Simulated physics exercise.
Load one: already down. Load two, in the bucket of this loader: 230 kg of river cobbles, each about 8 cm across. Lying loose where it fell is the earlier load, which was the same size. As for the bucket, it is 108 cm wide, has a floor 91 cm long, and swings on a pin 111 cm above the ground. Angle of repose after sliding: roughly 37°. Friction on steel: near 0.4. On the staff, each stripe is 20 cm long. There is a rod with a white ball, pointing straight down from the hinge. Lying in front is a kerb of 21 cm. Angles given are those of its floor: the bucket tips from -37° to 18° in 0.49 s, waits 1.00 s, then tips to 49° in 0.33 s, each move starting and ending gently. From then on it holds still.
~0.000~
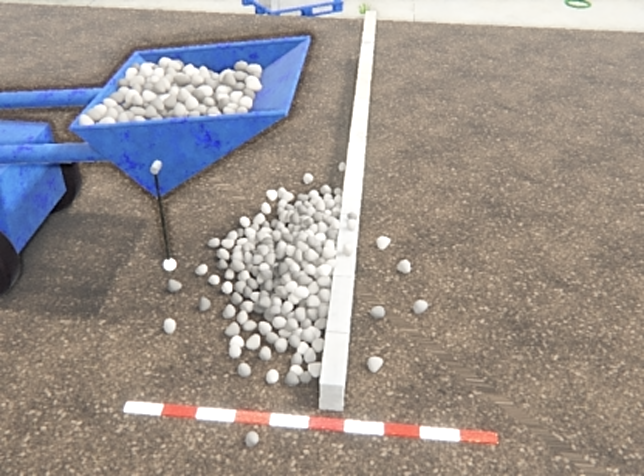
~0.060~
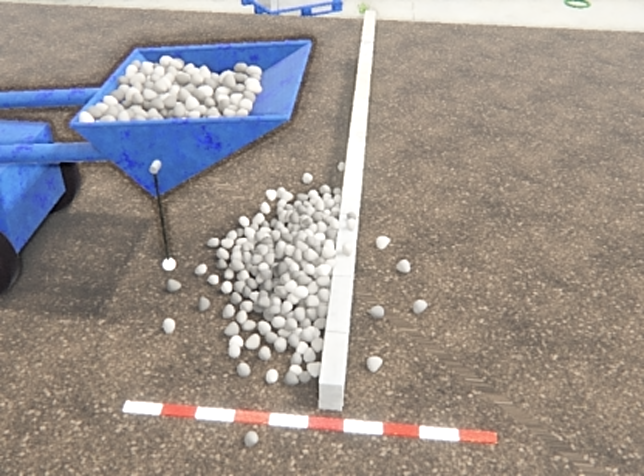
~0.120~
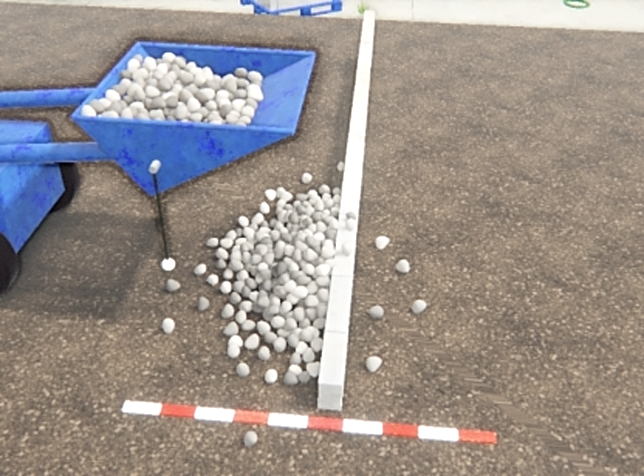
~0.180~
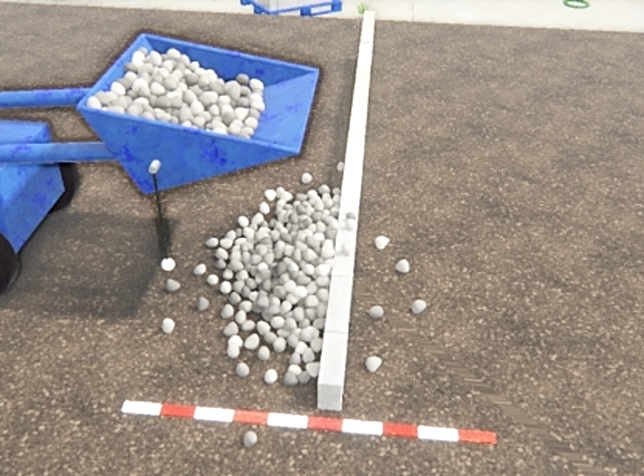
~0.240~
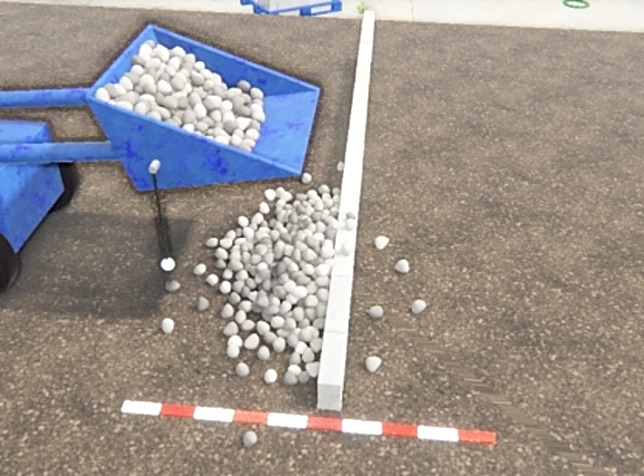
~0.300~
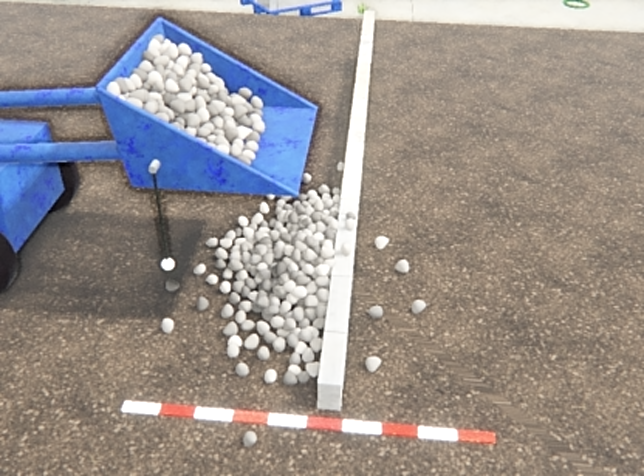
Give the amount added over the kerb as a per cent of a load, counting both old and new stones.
About 30 per cent of a load.
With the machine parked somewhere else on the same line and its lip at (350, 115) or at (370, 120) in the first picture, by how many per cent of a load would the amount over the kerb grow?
About 65 per cent from the first spot and 80 per cent from the second.
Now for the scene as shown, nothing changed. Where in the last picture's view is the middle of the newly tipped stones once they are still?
They come to rest centred about (316, 258).
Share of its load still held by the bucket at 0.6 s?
About 100 per cent is held.
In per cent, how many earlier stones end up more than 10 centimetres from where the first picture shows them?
5 %.
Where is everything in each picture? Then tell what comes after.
In the first picture, the bucket is at -37°, its lip at (286, 113); the top of the load is at (170, 74). The earlier load is highest near (332, 239), 25 cm above ground level, 99 % on this side of the kerb, 1 % over the kerb.
In the second picture, lip at (288, 118), floor tilted -35°, highest stones at (155, 70); the stones move at 0.2 m/s on average.
In the third picture, the bucket is at -29°, its lip at (293, 132); the top of the load is at (148, 67); the stones move at 0.4 m/s on average.
In the fourth picture, the bucket is at -20°, its lip at (298, 152); the top of the load is at (147, 62); the stones move at 0.5 m/s on average.
In the fifth picture, the bucket is at -10°, its lip at (300, 174); the top of the load is at (151, 57); the stones move at 0.6 m/s on average.
In the sixth picture, the bucket is at -0°, its lip at (297, 195); the top of the load is at (160, 53); the stones move at 0.6 m/s on average.
After 0.4 s the floor is at 13°; in per cent of one load, 100 in the bucket, 99 on this side of the kerb, 1 over the kerb; the foremost stones are at (374, 269).
After 0.6 s the floor is at 18°; in per cent of one load, 100 in the bucket, 99 on this side of the kerb, 1 over the kerb; the foremost stones are at (374, 269).
After 2.3 s the floor is at 49°; in per cent of one load, 0 in the bucket, 169 on this side of the kerb, 31 over the kerb; the foremost stones are at (509, 299).
After 4.8 s the floor is at 49°; in per cent of one load, 0 in the bucket, 169 on this side of the kerb, 31 over the kerb; the foremost stones are at (514, 299). Net gain over the kerb, 30.
